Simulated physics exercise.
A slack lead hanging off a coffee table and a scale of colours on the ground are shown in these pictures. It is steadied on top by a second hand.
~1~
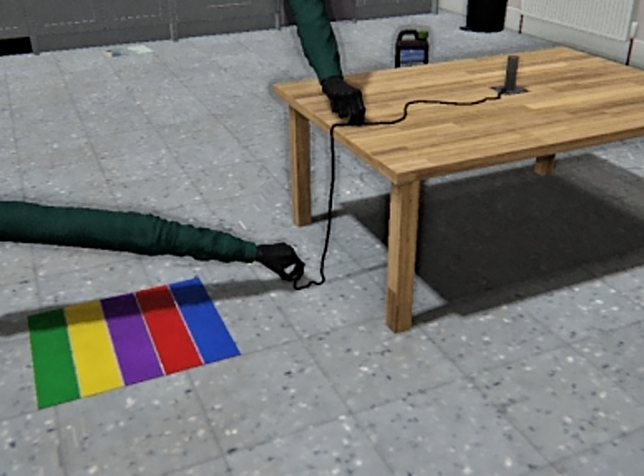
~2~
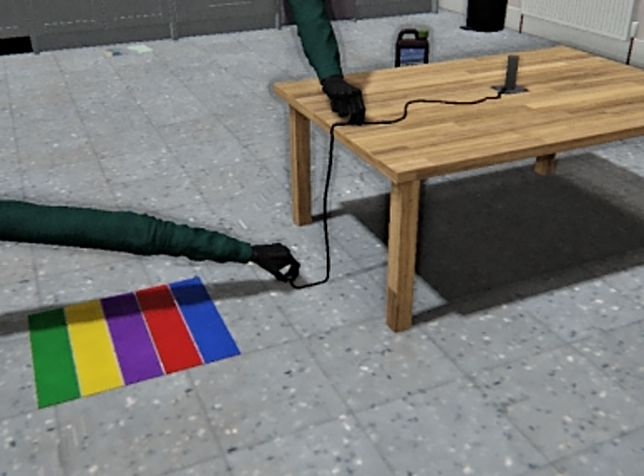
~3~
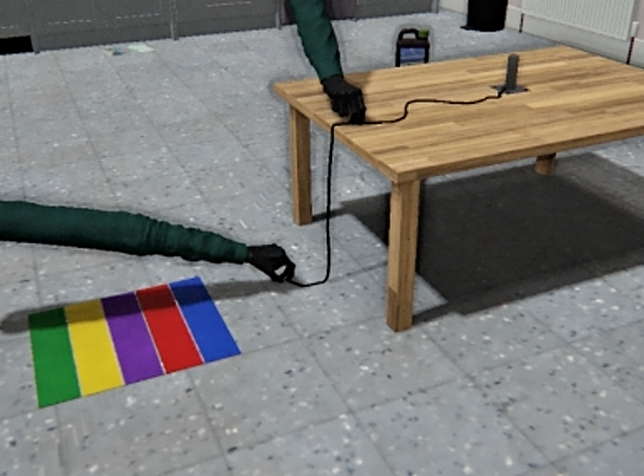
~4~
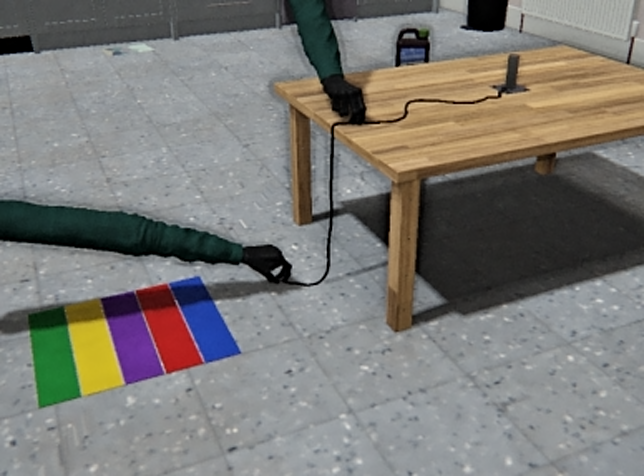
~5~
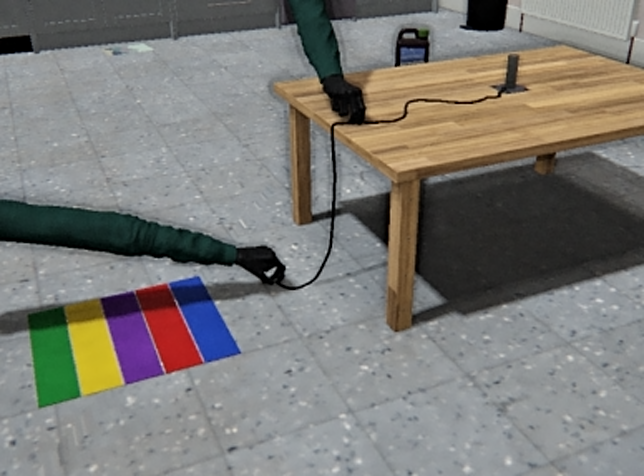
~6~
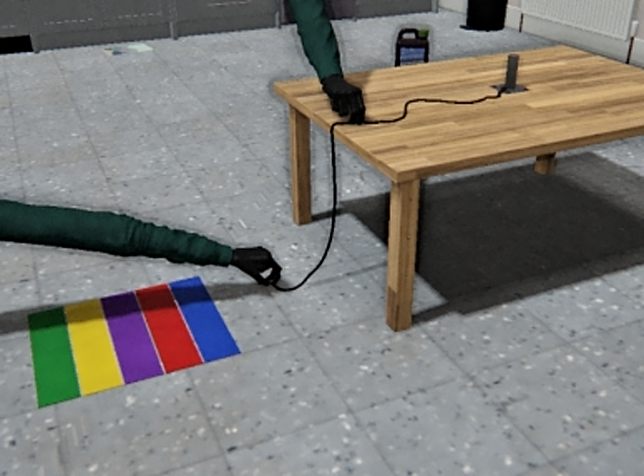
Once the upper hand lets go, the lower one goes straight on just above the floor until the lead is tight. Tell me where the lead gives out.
It gives out over the purple strip.
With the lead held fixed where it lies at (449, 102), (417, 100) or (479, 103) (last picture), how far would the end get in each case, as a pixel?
Near (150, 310), then (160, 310), then (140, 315).
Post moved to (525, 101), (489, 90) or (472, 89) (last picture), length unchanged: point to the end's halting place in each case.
Try by try, around (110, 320), (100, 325) and (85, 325).
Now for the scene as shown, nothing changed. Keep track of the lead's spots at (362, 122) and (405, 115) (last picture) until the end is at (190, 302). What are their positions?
They end up at (326, 144) and at (363, 117).
Early on, end near (189, 302); over blue.
Midway, end near (150, 311); over red.
At the end of the slack, end near (127, 317); over purple. Over purple.
